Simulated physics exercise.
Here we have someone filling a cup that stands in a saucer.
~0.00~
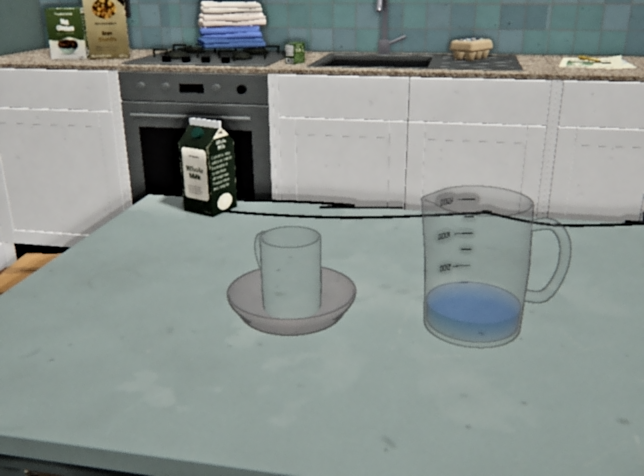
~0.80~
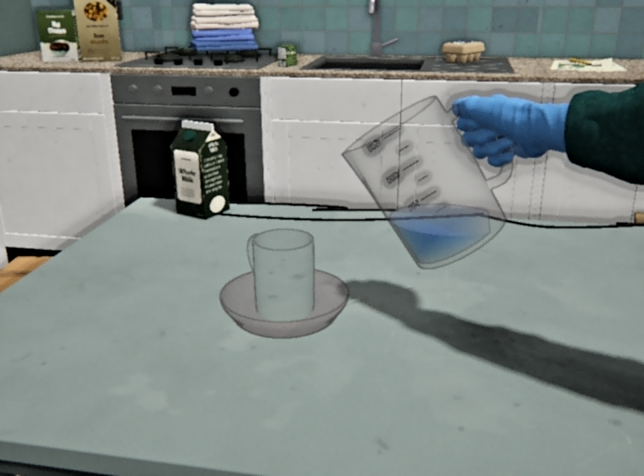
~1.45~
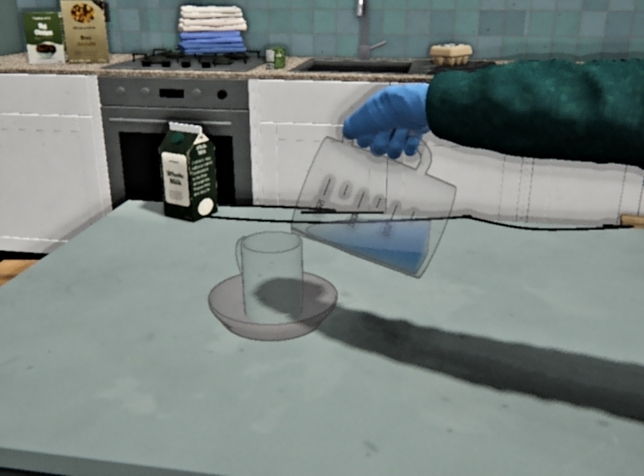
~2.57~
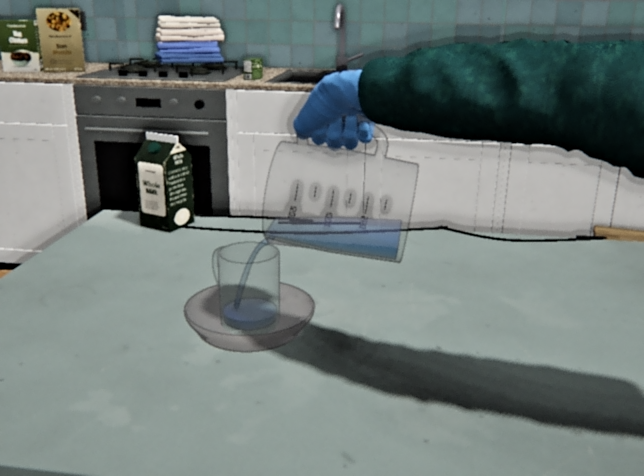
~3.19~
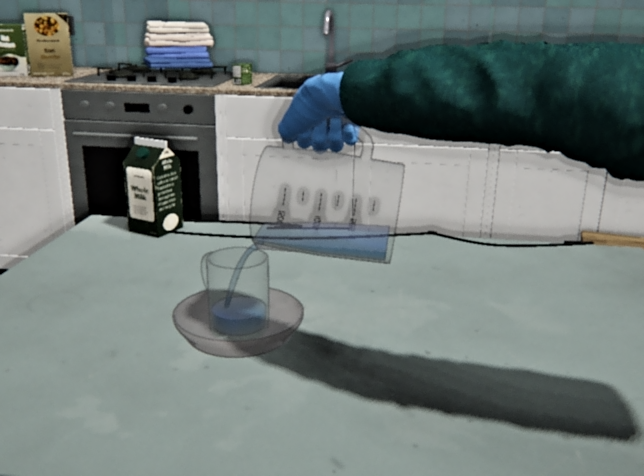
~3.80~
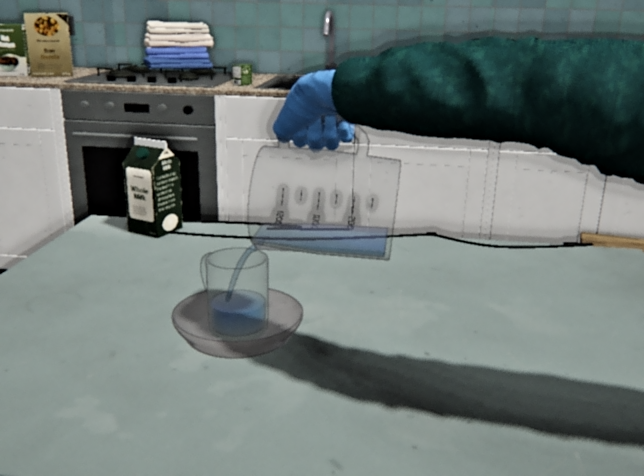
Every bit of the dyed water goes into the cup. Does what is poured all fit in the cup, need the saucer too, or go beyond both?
I think the cup is going to be big enough on its own.
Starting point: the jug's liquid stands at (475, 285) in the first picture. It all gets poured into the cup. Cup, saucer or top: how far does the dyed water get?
Result: Overflow into saucer only.
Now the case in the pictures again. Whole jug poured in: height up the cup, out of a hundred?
Roughly 70 in a hundred.
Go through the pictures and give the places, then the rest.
Both stand on the top; jug (477, 262) nearly empty; cup (291, 270) empty; saucer (275, 323) dry, in the first picture.
The hand lifts the jug; jug (425, 181) tipped 30° with all of its load; cup (284, 272) empty, in the second picture.
The jug is brought over; jug (370, 206) tipped 70° with all of its load; cup (273, 275) empty, in the third picture.
A stream runs into the cup; jug (339, 201) tipped 85° with about three quarters of its load; cup nearly empty, surface at (250, 309), in the fourth picture.
A stream runs into the cup; jug (326, 204) tipped 85° with about two thirds of its load; cup (238, 291) about a quarter full, in the fifth picture.
A stream runs into the cup; jug (323, 202) tipped 85° with about half of its load; cup about a third full, surface at (238, 301); saucer (221, 346) dry, in the sixth picture.
After 4.9 s, the cup is about half full; the saucer is dry.
After 5.7 s, the cup is about two thirds full; the saucer is dry.
After 7.2 s, the cup is about three quarters full; the saucer is dry.
